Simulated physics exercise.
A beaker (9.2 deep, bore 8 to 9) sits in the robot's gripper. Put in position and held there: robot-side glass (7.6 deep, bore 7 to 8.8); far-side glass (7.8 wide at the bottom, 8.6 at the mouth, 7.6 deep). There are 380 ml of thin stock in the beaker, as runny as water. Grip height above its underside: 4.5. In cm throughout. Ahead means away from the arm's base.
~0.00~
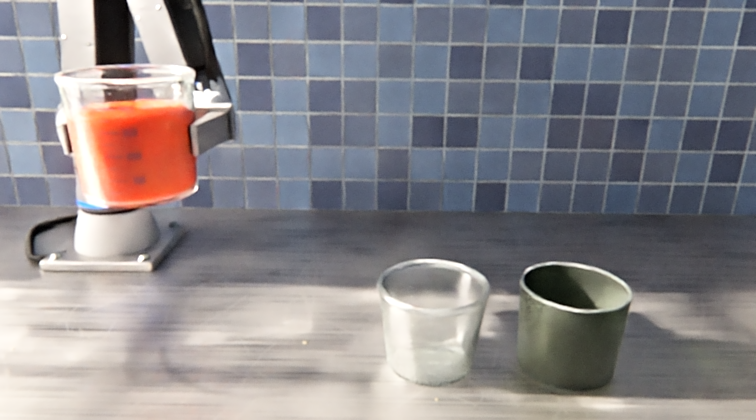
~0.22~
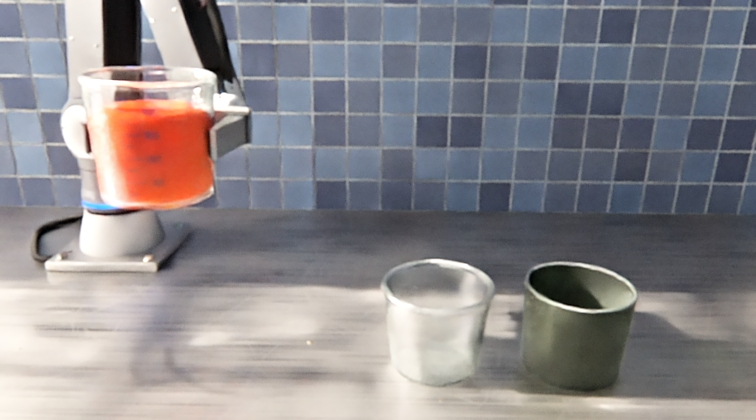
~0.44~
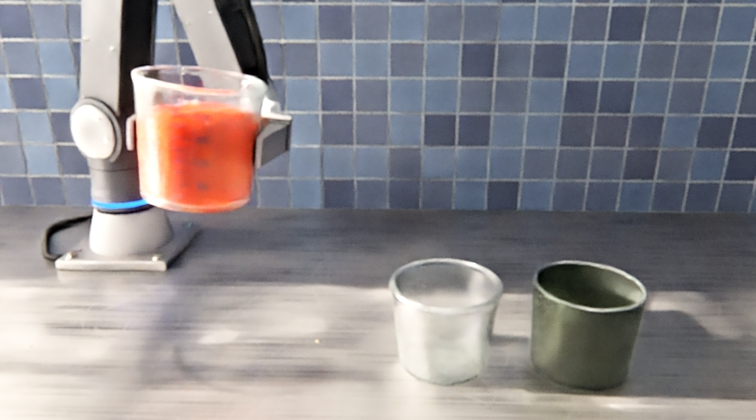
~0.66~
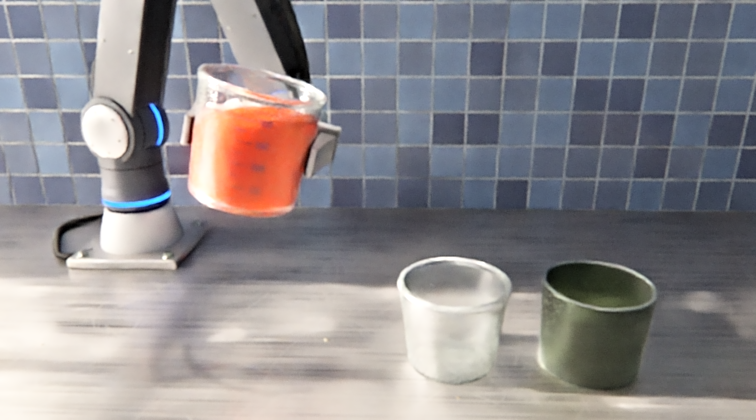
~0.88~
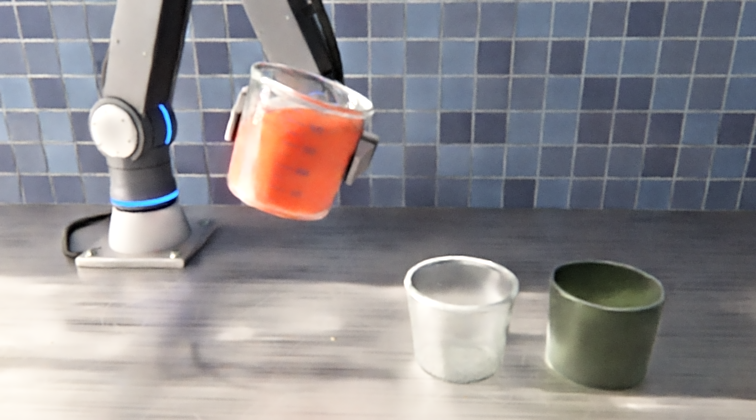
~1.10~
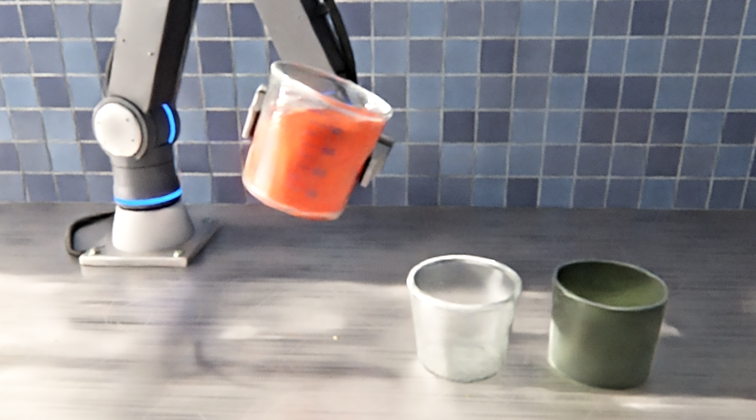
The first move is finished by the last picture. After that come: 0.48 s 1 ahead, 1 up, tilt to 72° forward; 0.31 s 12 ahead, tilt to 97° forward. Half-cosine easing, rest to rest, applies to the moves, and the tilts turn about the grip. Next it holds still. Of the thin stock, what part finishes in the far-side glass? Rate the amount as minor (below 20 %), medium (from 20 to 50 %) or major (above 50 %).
Rated medium, from 20 to 50 %.
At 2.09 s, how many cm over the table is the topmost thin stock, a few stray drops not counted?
I'd estimate some 17 centimetres.
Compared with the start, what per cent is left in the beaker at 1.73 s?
Around 65 %.
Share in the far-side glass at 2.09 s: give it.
Share: Close to 35 %.
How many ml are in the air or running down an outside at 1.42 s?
I'd guess about 15 ml.
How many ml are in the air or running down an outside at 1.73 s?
Amount outside the vessels: Near 20 ml.
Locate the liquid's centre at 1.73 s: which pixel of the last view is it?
Around (418, 209).
By 1.42 s, tilted 59° forward, liquid up to 23 above the table; 370 ml in the beaker, 15 ml in the air or running down outside.
By 1.73 s, tilted 84° forward, liquid up to 31 above the table; 240 ml in the beaker, 120 ml in the robot-side glass, 20 ml in the air or running down outside.
By 2.09 s, tilted 97° forward, liquid up to 28 above the table; 125 ml on the table or floor, 125 ml in the far-side glass, 90 ml in the robot-side glass, 10 ml in the beaker, 25 ml in the air or running down outside.
By 2.89 s, tilted 97° forward, liquid up to 3 above the table; 170 ml on the table or floor, 120 ml in the far-side glass, 95 ml in the robot-side glass.
Final state, 170 ml on the table or floor, 120 ml in the far-side glass, 95 ml in the robot-side glass. That is 31 % in the far-side glass.
